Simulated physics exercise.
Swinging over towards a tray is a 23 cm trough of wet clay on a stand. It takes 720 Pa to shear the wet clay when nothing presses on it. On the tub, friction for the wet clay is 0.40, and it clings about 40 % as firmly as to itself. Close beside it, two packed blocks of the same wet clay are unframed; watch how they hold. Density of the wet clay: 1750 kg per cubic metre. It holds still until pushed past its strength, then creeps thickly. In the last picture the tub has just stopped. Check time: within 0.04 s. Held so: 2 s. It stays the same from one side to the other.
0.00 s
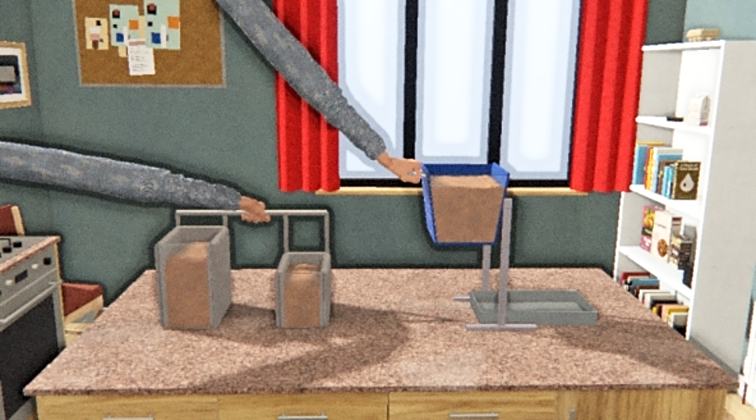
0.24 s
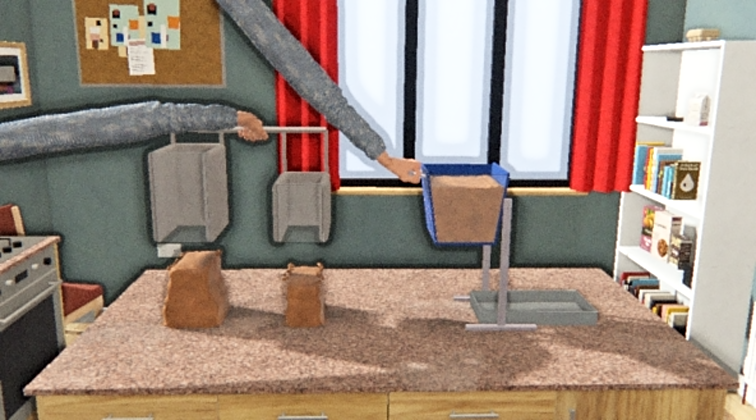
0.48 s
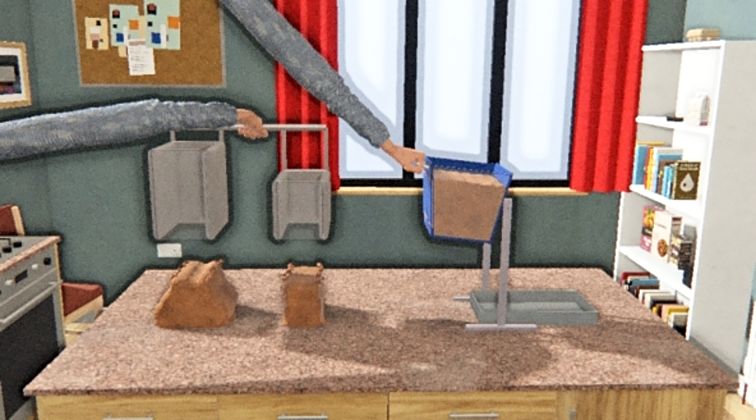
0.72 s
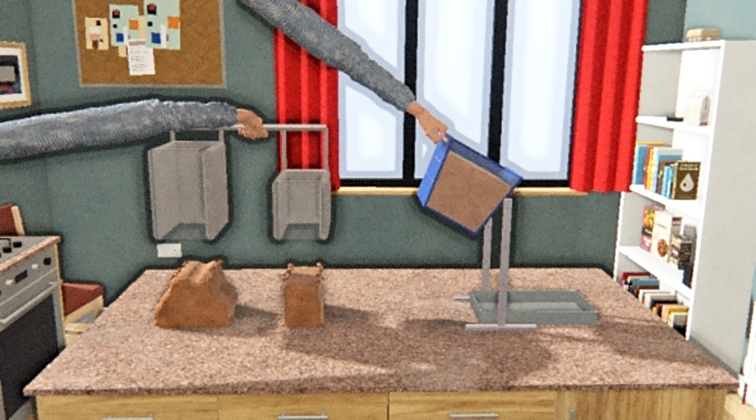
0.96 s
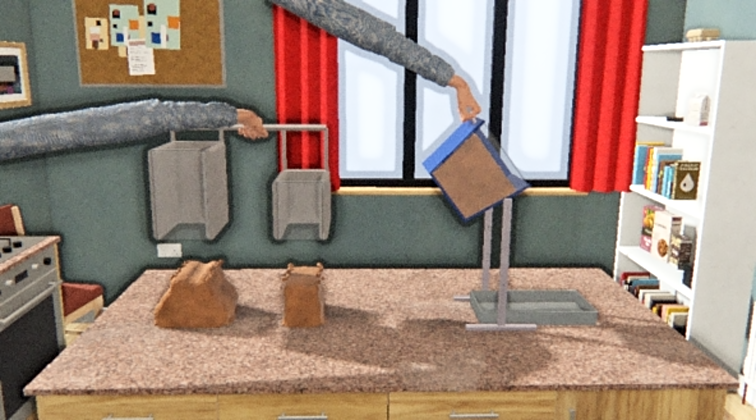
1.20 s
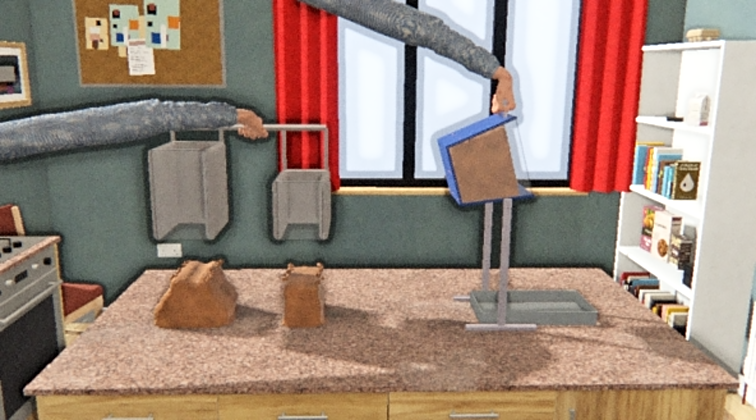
In a kitchen, one hand lifts two joined grey moulds off two brown clay blocks on a speckled counter, and the left block slumps; then another hand tilts a blue tub of clay rightward on its stand above a tray.
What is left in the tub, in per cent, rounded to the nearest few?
Around 100 in every hundred.
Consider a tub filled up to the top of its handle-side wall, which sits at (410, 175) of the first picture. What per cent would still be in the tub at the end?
Some 65 per cent, I reckon.
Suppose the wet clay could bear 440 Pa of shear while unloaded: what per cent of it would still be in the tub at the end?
I'd guess around 75 in a hundred.
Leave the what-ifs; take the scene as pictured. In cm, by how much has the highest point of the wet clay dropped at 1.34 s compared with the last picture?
Around 1 cm below its level in the last picture.
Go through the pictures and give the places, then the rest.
In the first frame, handle-side rim at (430, 173), tilt 0 degrees; highest point of the wet clay at (502, 187); test blocks 25 cm, 16 cm high (left to right).
In the second frame, handle-side rim at (430, 173), tilt 0 degrees; highest point of the wet clay at (502, 187); test blocks 21 cm, 16 cm high (left to right).
In the third frame, handle-side rim at (434, 165), tilt 6 degrees; highest point of the wet clay at (439, 180); test blocks 17 cm, 16 cm high (left to right).
In the fourth frame, handle-side rim at (455, 139), tilt 29 degrees; highest point of the wet clay at (453, 155); test blocks 17 cm, 16 cm high (left to right).
In the fifth frame, handle-side rim at (485, 123), tilt 53 degrees; highest point of the wet clay at (473, 136); test blocks 17 cm, 16 cm high (left to right).
In the sixth frame, handle-side rim at (517, 119), tilt 74 degrees; highest point of the wet clay at (501, 128); test blocks 17 cm, 16 cm high (left to right).
By 1.34 s, the tub is at 74 degrees and holds 100 %.
By 1.51 s, the tub is at 74 degrees and holds 100 %.
By 1.68 s, the tub is at 74 degrees and holds 100 %.
By 1.85 s, the tub is at 74 degrees and holds 100 %.
By 3.20 s, at the end, the tub is at 74 degrees and holds 100 %.
